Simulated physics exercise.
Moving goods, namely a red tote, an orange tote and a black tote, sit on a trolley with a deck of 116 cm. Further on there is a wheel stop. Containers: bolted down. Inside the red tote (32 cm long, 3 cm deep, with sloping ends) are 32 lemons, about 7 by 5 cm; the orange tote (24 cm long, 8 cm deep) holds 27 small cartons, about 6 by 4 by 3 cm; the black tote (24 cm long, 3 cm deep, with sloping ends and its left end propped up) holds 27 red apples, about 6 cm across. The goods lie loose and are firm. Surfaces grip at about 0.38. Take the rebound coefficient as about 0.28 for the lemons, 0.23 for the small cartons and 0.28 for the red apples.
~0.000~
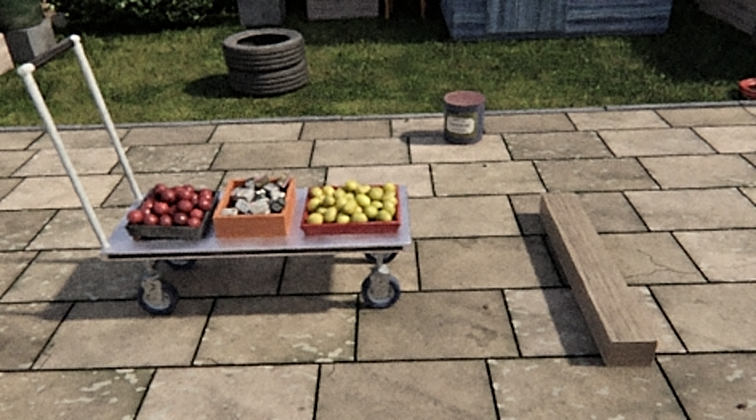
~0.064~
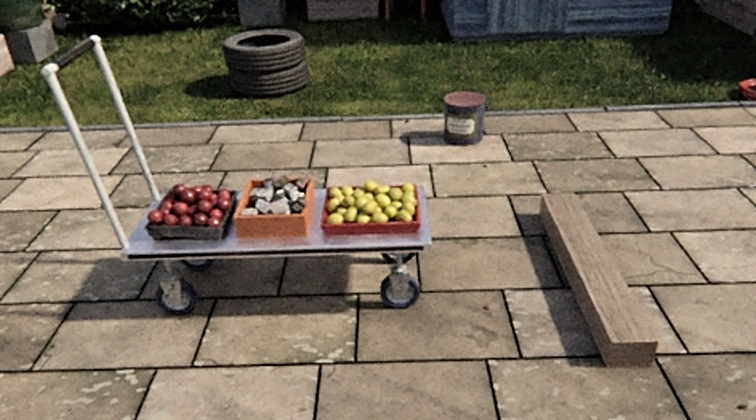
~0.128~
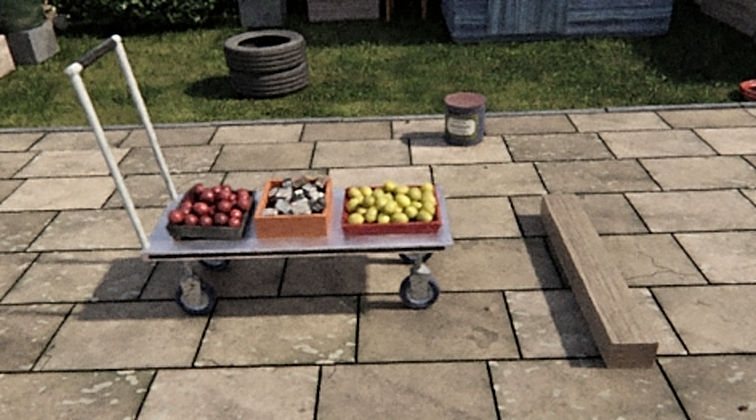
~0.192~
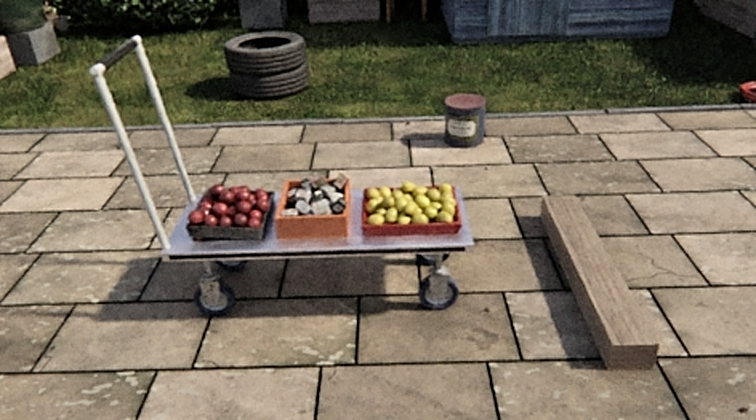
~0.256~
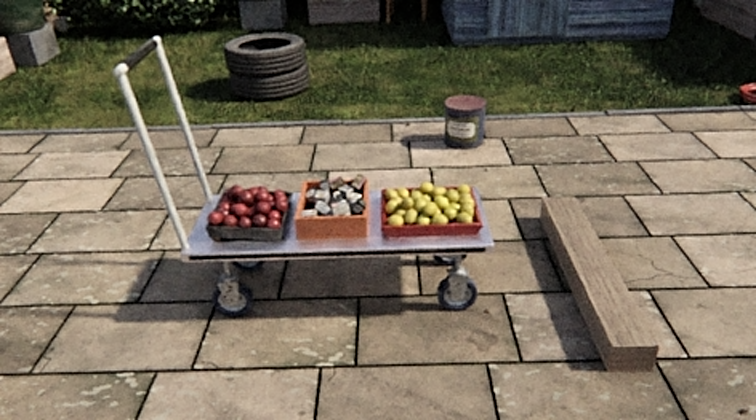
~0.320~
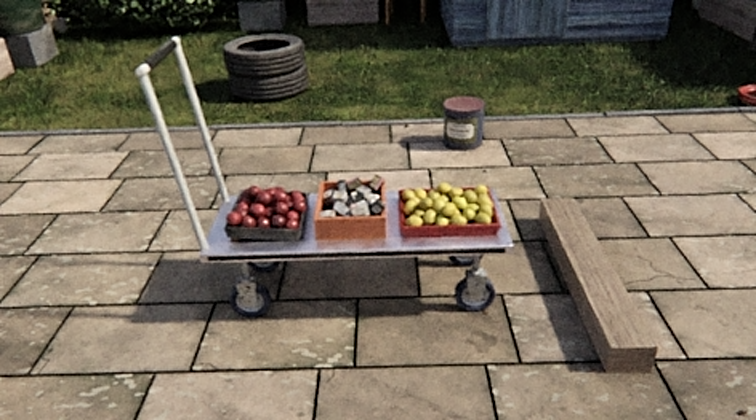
A paved patio bordered by grass is seen from slightly above, with a stack of tyres and a dark tin near the lawn's edge. A trolley with a white handle carries a black tote of red apples, an orange tote of small cartons and a red tote of lemons, left to right. It rolls steadily rightward, narrowing the gap to a wooden beam, while the camera stays still.
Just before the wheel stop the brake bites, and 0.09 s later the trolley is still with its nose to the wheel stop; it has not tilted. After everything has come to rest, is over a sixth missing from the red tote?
No. The overboard fraction stays short of one sixth.
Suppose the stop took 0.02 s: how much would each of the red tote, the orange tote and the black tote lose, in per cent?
Then red tote 10, orange tote 10, black tote 10 per cent.
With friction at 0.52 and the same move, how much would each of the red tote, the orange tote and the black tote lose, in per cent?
In that setup red tote sheds 0 percent, orange tote sheds 10 percent, and black tote sheds 20 percent.
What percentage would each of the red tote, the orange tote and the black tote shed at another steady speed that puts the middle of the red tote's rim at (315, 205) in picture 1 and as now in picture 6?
Red tote 20, orange tote 10, black tote 20 per cent.
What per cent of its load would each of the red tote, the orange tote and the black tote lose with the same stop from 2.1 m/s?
In that case the red tote sheds 30 per cent of its load, the orange tote 20 per cent, and the black tote 30 per cent.
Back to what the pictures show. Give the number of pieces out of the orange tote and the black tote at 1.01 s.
Estimated count: Orange tote around 2, black tote around 2.
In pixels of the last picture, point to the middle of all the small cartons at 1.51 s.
Roughly (449, 207).
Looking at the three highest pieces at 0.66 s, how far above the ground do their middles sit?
I'd put it close to 46 cm.
After 0.56 s, braking starts.
After 0.66 s, 0 of 32 out of the red tote, 0 of 27 out of the orange tote and 1 of 27 out of the black tote.
After 0.78 s, 0 of 32 out of the red tote, 2 of 27 out of the orange tote and 1 of 27 out of the black tote.
After 1.01 s, 1 of 32 out of the red tote, 2 of 27 out of the orange tote and 2 of 27 out of the black tote.
Final count (at 1.51 s), 1 of 32 out of the red tote, 2 of 27 out of the orange tote and 2 of 27 out of the black tote. Asked share, 1 of 32, 3 per cent.
